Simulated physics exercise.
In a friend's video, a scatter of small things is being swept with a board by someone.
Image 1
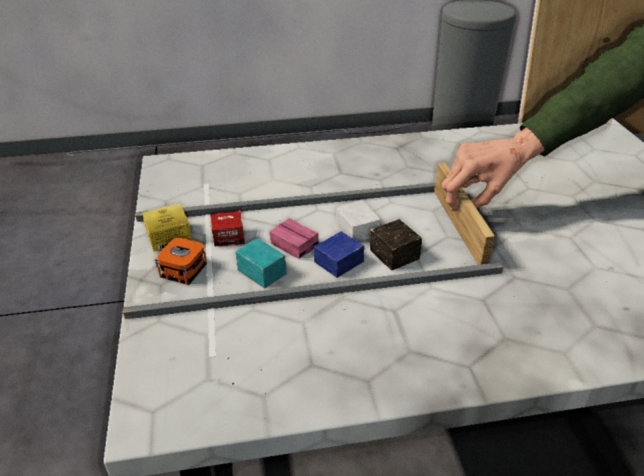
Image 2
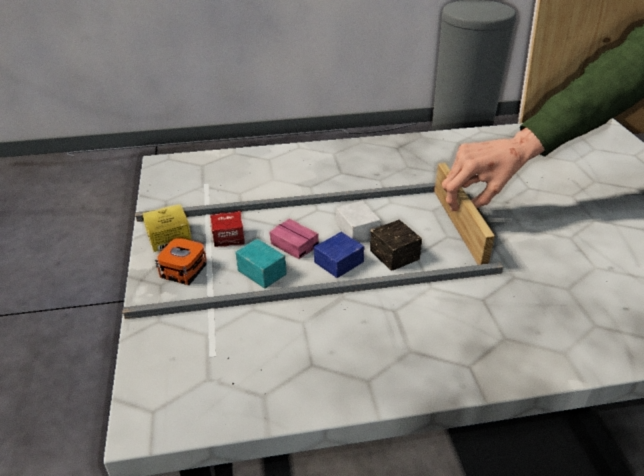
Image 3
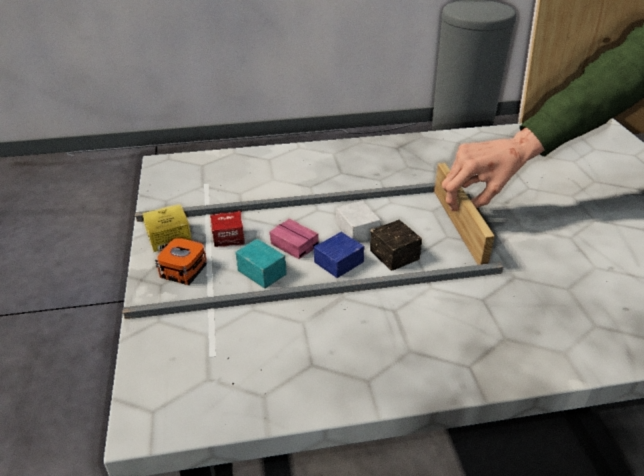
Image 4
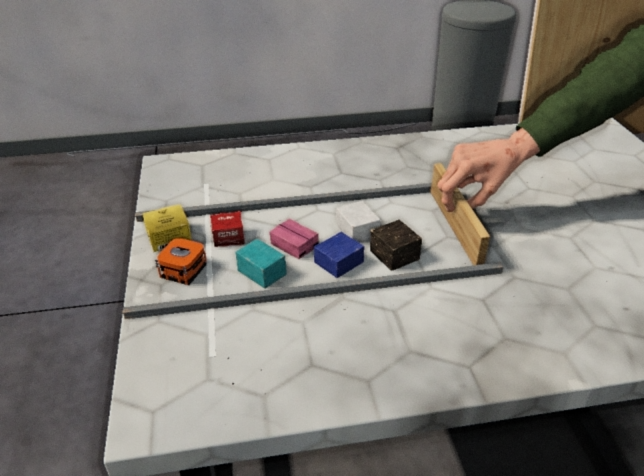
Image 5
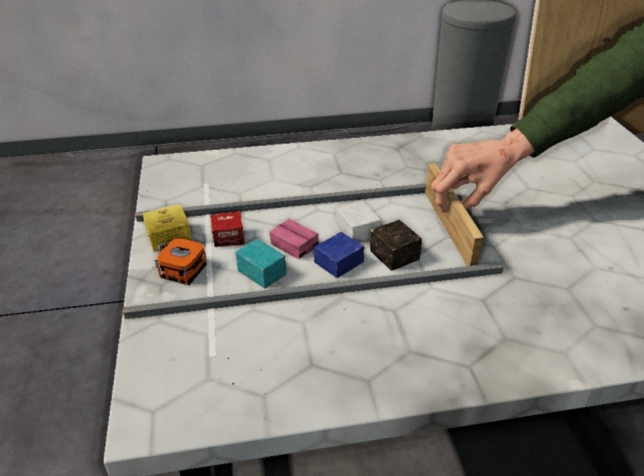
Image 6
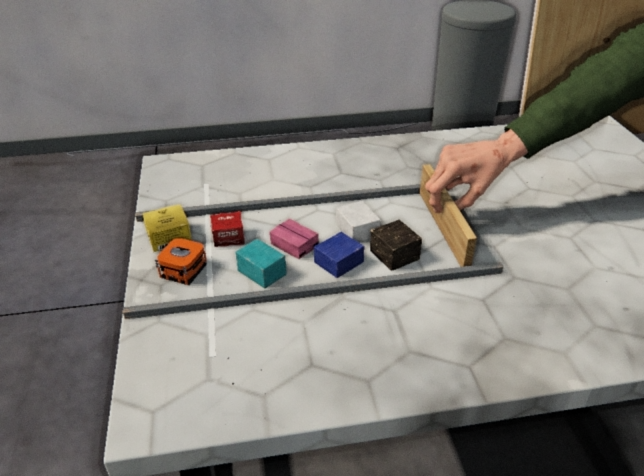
On a marble-patterned tabletop, a hand holds a wooden board still, then slides it slightly left toward small colourful boxes that stay motionless.
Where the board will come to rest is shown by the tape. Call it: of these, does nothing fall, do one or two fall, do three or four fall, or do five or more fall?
Three or four fall.
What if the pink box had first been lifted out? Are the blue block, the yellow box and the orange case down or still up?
Blue block: Still up; yellow box: Down; orange case: Down.
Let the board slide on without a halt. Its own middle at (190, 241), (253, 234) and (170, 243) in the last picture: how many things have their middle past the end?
4; 0; 6.
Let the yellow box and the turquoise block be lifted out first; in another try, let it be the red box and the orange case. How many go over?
You'd get 2 in the first case and 2 in the second one.
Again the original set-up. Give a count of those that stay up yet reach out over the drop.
It would come to 1.
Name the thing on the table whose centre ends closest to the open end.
Nearest at the end: The red box.
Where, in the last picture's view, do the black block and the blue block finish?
Reading them off: First (190, 264); then (151, 269).
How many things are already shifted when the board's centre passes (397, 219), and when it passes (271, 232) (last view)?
It comes to 1 for the first spot, 8 for the other.
Soon after, none off yet; yellow box at rest near (167, 228); orange case at rest near (182, 261); red box at rest near (227, 229).
At rest, the number that fall off is three or four; fallen, turquoise block, orange case and yellow box.
